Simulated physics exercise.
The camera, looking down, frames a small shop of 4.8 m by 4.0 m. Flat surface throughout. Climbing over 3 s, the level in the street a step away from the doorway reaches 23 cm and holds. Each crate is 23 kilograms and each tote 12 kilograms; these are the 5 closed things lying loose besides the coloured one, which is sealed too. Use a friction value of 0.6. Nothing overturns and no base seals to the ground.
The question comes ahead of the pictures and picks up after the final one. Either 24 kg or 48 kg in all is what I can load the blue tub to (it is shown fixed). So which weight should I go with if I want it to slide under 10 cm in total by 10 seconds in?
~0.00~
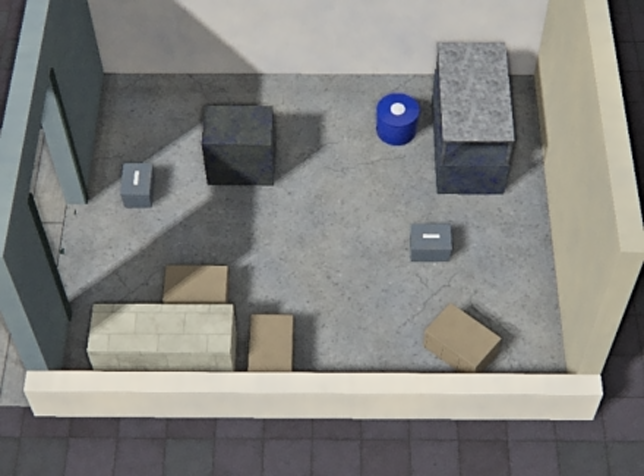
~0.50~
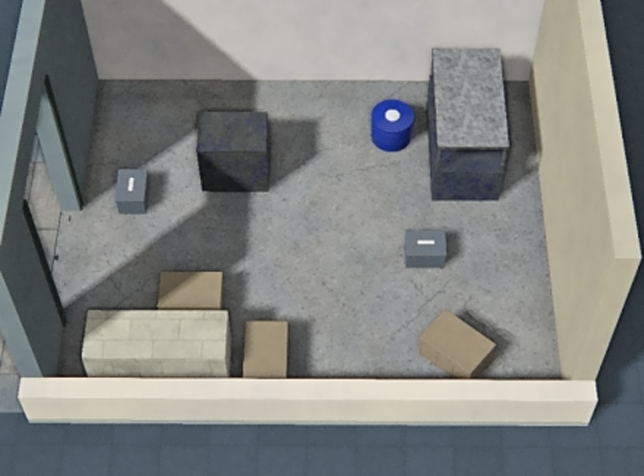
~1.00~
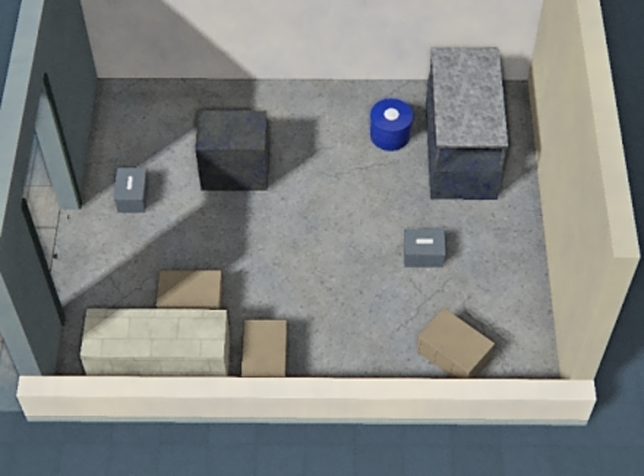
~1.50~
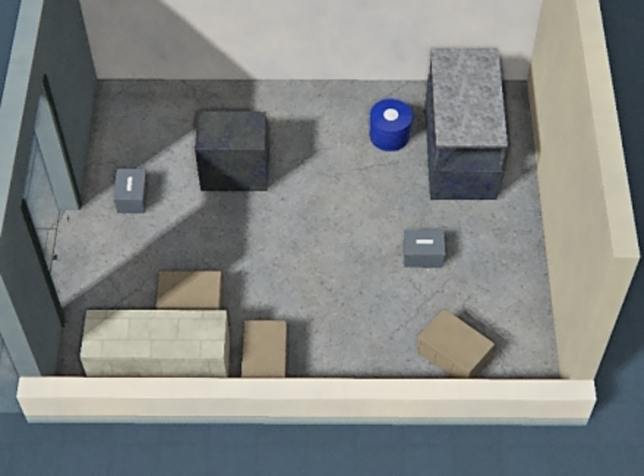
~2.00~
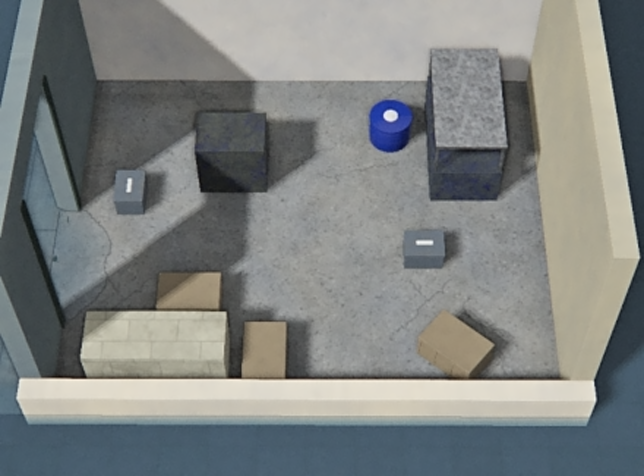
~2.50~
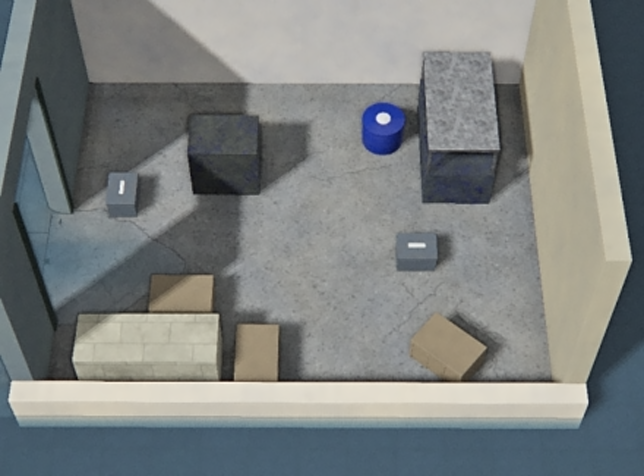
Go with the lighter one.
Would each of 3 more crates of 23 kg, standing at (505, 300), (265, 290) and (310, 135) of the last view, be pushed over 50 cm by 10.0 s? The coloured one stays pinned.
Order as asked: Stays within / goes beyond / stays within.
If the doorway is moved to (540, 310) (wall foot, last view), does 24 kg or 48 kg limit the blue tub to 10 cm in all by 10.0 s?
Then the lighter mass works.
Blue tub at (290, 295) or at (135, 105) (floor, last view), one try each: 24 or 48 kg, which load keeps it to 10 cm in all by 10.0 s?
At the first spot the heavier mass is required, at the second the lesser mass is plenty.
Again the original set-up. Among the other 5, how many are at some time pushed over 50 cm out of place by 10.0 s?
The total is 3.
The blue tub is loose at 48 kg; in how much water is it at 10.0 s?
8 cm, roughly.
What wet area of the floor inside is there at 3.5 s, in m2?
Some 4.0 m2 of it.
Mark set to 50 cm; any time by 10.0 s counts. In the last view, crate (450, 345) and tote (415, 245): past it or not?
The first is beyond the mark and the second is beyond the mark.
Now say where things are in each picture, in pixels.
In the first frame, the blue tub at (398, 109), on the bottom; water covers 0.0 m2; 0 of 6 have shifted.
In the second frame, the blue tub at (393, 116), on the bottom; water covers 0.0 m2; 0 of 6 have shifted.
In the third frame, the blue tub at (392, 115), on the bottom; 0.0 m2 under water; 0 of 6 have shifted.
In the fourth frame, the blue tub at (391, 115), on the bottom; 0.0 m2 under water; 0 of 6 have shifted.
In the fifth frame, the blue tub at (391, 116) rests on the ground; water covers 0.3 m2; 0 of 6 have shifted.
In the sixth frame, the blue tub at (383, 119), on the bottom; water covers 1.1 m2; 0 of 6 have shifted.
After 3.5 s the blue tub would be 0 cm from its start with 24 kg and 0 cm from its start with 48 kg; 0 cm of water round it then.
After 4.5 s the blue tub would be 0 cm from its start with 24 kg and 0 cm from its start with 48 kg; 0 cm of water round it then.
After 7.0 s the blue tub would be 0 cm from its start with 24 kg and 0 cm from its start with 48 kg; 7 cm of water round it then.
After 10.0 s the blue tub would be 0 cm from its start with 24 kg and 0 cm from its start with 48 kg; 8 cm of water round it then.
